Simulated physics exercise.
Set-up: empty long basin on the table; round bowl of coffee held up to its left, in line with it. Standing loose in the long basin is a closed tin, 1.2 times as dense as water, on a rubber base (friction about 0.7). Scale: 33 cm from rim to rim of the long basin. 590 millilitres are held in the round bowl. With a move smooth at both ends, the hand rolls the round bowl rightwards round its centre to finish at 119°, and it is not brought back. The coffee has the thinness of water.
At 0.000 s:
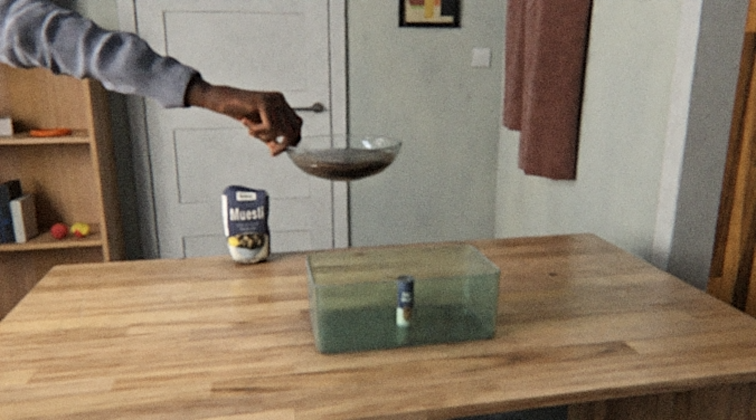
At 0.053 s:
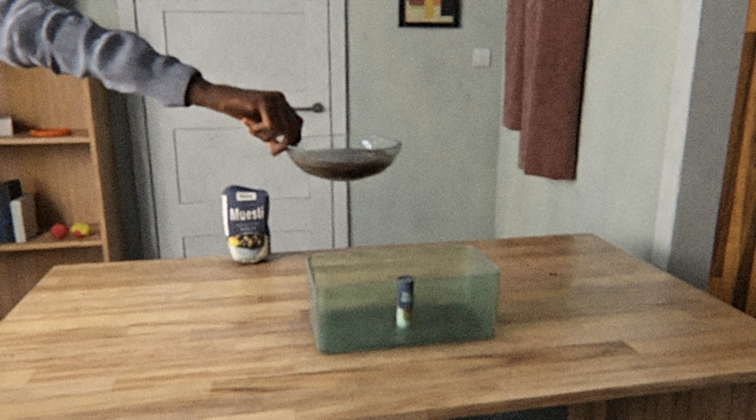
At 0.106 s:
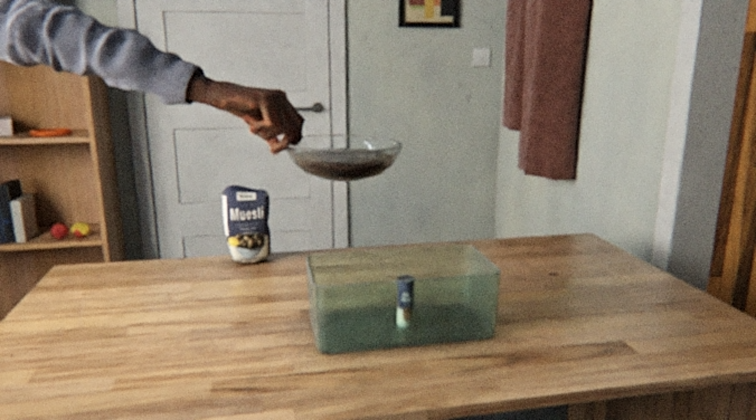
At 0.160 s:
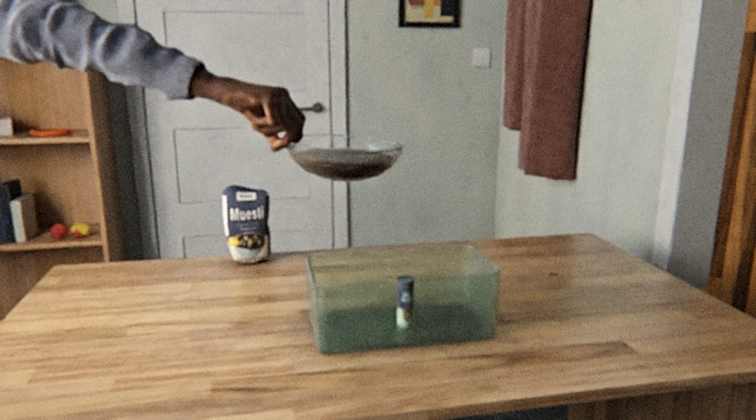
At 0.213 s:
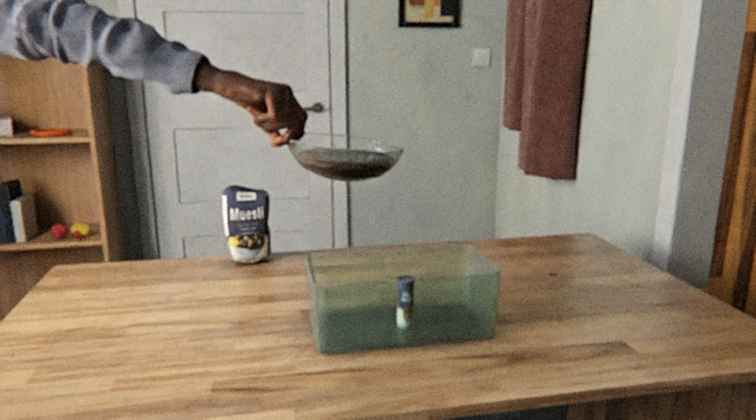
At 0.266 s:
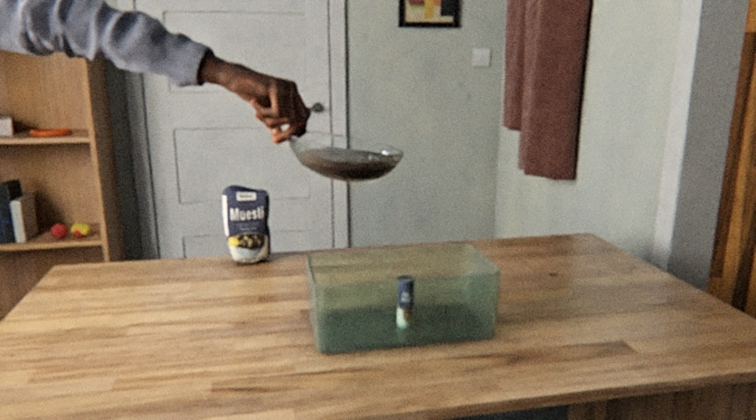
A hand holding a clear round bowl of dark liquid above a table, slowly tilting it slightly rightwards near a long basin.
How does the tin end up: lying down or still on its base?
I expect it will stay vertical.
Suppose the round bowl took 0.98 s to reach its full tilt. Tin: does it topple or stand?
Then it holds its balance.
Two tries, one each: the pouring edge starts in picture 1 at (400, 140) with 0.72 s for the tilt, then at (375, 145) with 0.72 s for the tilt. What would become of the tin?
First it stays on its base; then it stays on its base.
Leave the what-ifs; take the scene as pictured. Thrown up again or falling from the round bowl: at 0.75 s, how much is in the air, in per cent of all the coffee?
Some 46 % is the figure.
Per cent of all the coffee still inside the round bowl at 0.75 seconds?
Near 20 in a hundred.
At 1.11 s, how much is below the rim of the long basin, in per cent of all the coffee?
Reading: Approx. 98 %.
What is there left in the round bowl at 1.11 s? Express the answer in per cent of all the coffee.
About 0 % is still there.
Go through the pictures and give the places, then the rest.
In the first picture, tilt 0°; pouring edge (400, 142); surface from (292, 157) to (392, 154); the long basin's rim runs from (310, 271) to (486, 259); the tin's top is at (406, 280).
In the second picture, tilt 0°; pouring edge (400, 142); surface from (292, 157) to (392, 154).
In the third picture, tilt 2°; pouring edge (400, 144); surface from (292, 156) to (392, 155).
In the fourth picture, tilt 4°; pouring edge (401, 146); surface from (293, 155) to (393, 156).
In the fifth picture, tilt 7°; pouring edge (401, 149); surface from (295, 155) to (394, 157).
In the sixth picture, tilt 11°; pouring edge (401, 152); surface from (297, 154) to (396, 157).
Then, 0.75 s in, the tilt is 68° and 20 per cent is still to pour; the tin stands where it began.
Then, 1.11 s in, the tilt is 108° and 0 per cent is still to pour; the tin stands where it began.
Then, 1.48 s in, the tilt is 119° and 0 per cent is still to pour; the tin stands where it began.
Then, 1.88 s in, the tilt is 119° and 0 per cent is still to pour; the tin stands where it began.
Finally, the tin stands where it began.
